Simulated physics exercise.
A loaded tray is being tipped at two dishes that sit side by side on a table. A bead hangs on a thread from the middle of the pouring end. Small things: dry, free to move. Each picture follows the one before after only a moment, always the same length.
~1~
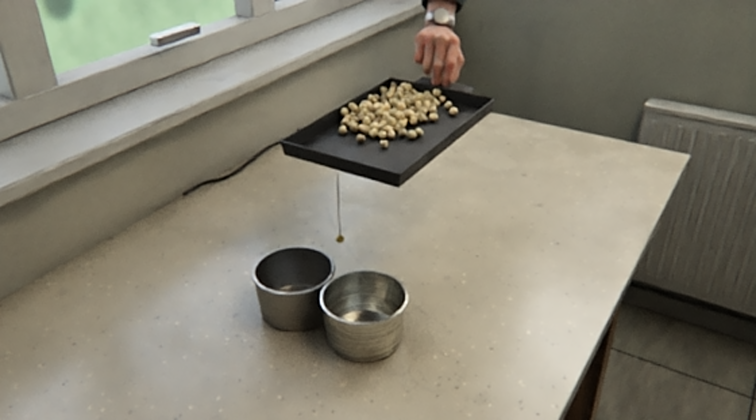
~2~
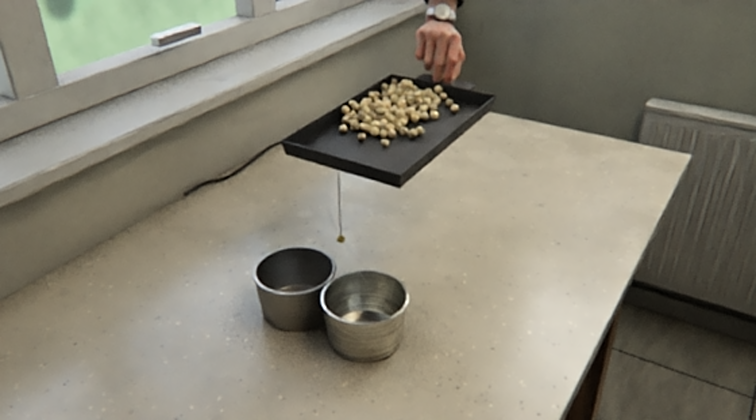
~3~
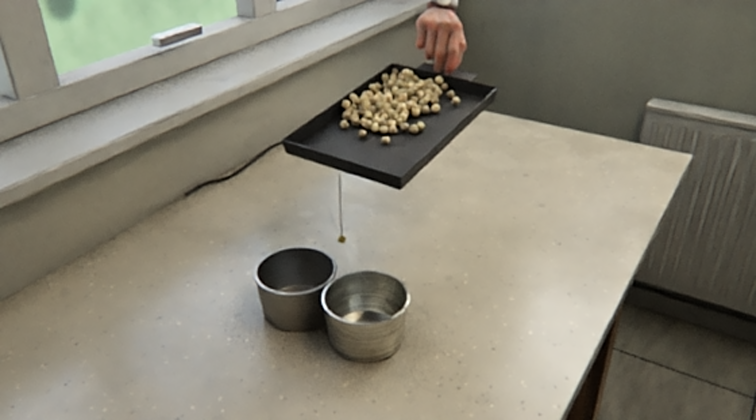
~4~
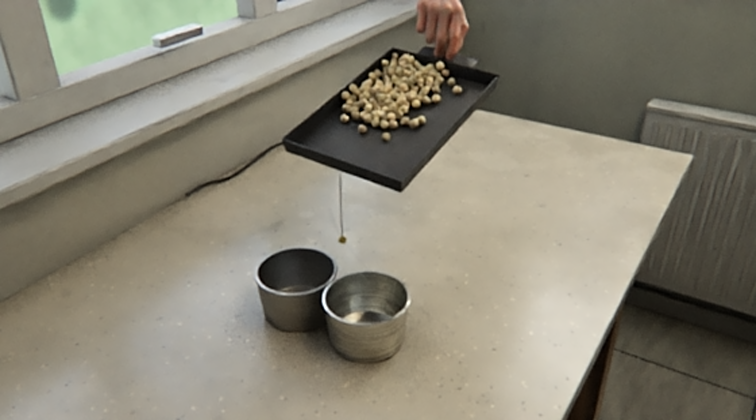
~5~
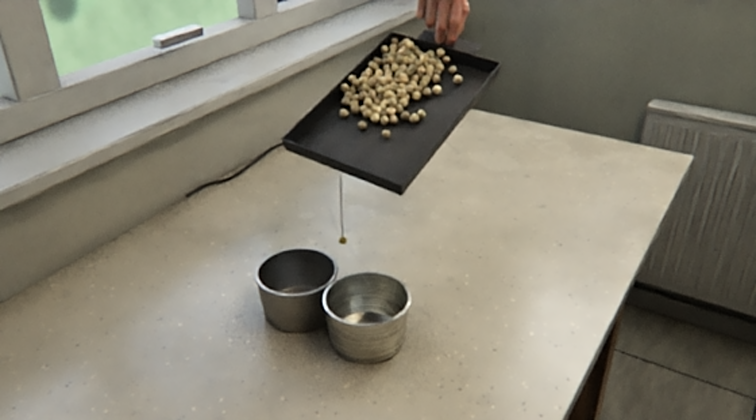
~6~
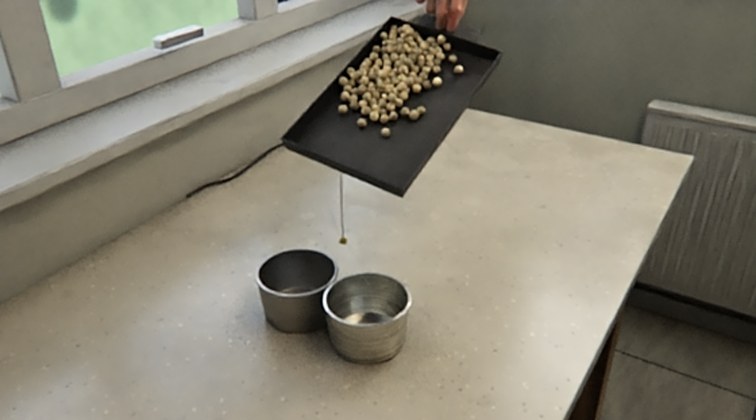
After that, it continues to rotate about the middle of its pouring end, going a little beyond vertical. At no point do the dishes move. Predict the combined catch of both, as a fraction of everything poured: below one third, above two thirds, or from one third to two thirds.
From one third to two thirds.
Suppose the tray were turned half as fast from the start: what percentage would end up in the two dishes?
Roughly 60 %.
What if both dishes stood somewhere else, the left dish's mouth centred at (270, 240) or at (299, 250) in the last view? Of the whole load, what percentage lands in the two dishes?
20 %, then 60 %.
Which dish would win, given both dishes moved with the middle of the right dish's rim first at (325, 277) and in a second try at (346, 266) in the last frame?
Attempt 1: The one on the right side. Attempt 2: The one on the right side.
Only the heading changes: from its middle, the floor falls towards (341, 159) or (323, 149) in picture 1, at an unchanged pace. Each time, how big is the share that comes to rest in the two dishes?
Roughly 70 % in the first case and 20 % in the second.
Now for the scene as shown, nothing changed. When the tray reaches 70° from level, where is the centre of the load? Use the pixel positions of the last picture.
I'd mark it close to (380, 171).
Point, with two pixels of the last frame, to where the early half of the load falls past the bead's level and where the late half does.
The first part at (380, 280); the rest at (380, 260).
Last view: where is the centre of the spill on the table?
Around (416, 319).
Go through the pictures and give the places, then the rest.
Corners of the pouring end near (283, 140) and (399, 172), level; middle of the load near (394, 112), macadamia nuts; left dish near (270, 306); right dish near (341, 336); bead on its thread near (340, 239), in the first frame.
Corners of the pouring end near (284, 140) and (400, 173), level; middle of the load near (395, 109), in the second frame.
Corners of the pouring end near (285, 139) and (400, 175), tipped barely, lowest at the right corner; middle of the load near (396, 102), in the third frame.
Corners of the pouring end near (285, 138) and (401, 179), tipped a little, lowest at the right corner; middle of the load near (396, 92), in the fourth frame.
Corners of the pouring end near (284, 138) and (401, 183), tipped clearly, lowest at the right corner; middle of the load near (396, 82), in the fifth frame.
Corners of the pouring end near (284, 138) and (401, 187), tipped clearly, lowest at the right corner; middle of the load near (396, 72); left dish near (273, 308); right dish near (344, 338), in the sixth frame.
Shortly afterwards, tray tipped steeply; the bulk on the tray; only a few in the right dish; only a few outside both; near a quarter in the air.
Next, tray tipped past a quarter turn; near half on the tray; near a quarter in the right dish; a little in the left dish; near a quarter outside both; only a few in the air.
Some moments later, tray tipped past a quarter turn; near half in the right dish; a little in the left dish; near half outside both.
In the end, tray tipped past a quarter turn; near half in the right dish; a little in the left dish; near half outside both.
